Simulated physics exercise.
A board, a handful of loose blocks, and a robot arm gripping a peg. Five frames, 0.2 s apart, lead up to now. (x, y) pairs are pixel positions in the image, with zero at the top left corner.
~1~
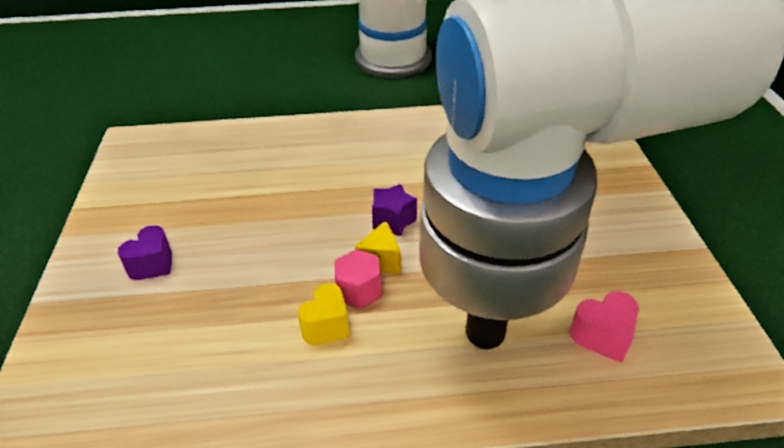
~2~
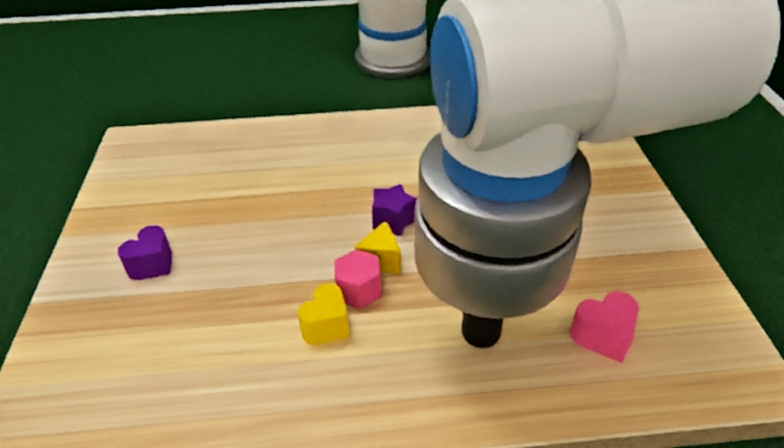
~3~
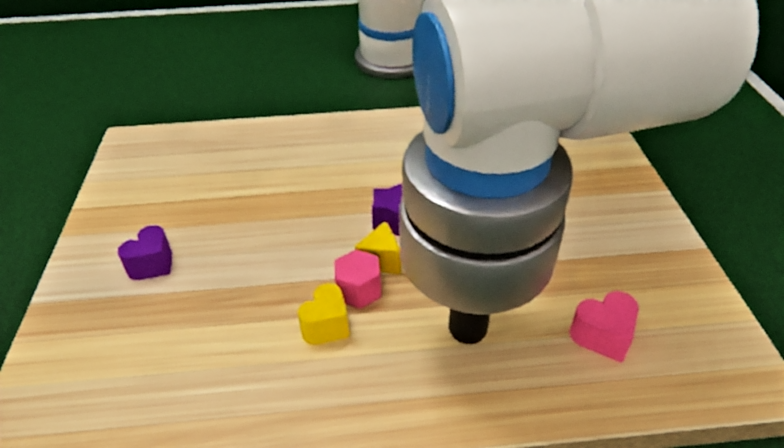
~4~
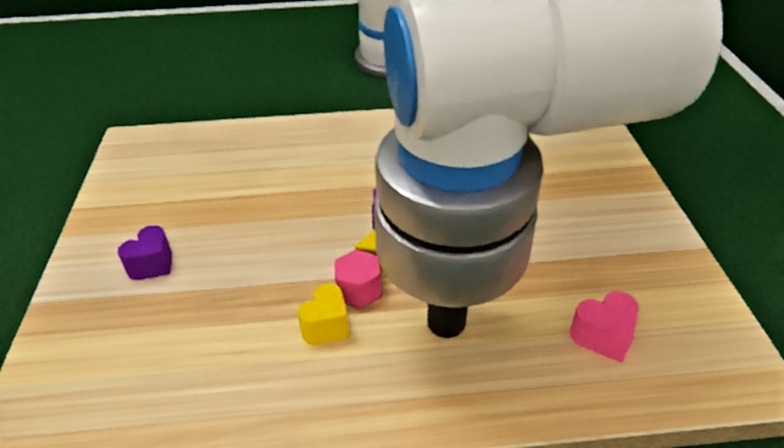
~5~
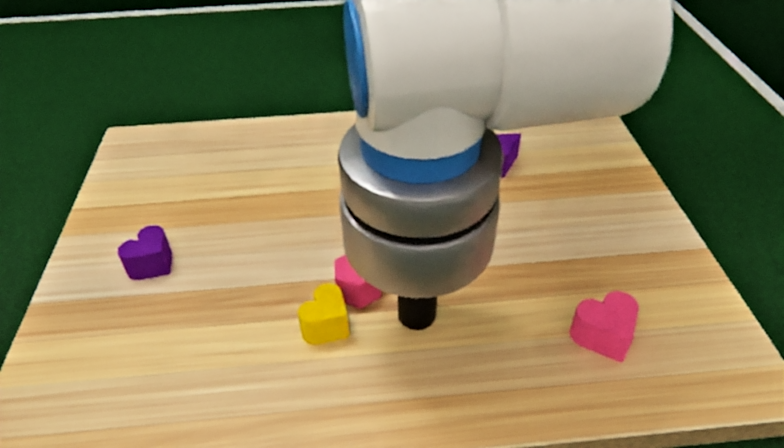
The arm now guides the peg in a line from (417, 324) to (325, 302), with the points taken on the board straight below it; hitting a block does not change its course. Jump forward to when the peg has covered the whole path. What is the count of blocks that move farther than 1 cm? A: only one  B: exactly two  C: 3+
Choice B: Exactly two.
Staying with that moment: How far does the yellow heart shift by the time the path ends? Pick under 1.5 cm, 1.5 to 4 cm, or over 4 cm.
Verdict: From 1.5 to 4 cm.
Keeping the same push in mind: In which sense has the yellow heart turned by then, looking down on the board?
Answer: Against the clock.
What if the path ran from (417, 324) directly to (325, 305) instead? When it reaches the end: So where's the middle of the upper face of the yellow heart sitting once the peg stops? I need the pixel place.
At roughly (296, 307).
On the path given first. Halfway along, peg at (369, 306); pink six-sided block at (350, 263).
At the end, peg at (324, 295); yellow heart at (300, 306), turned 50° anticlockwise; pink six-sided block at (334, 250), turned 45° clockwise; yellow three-sided block still.
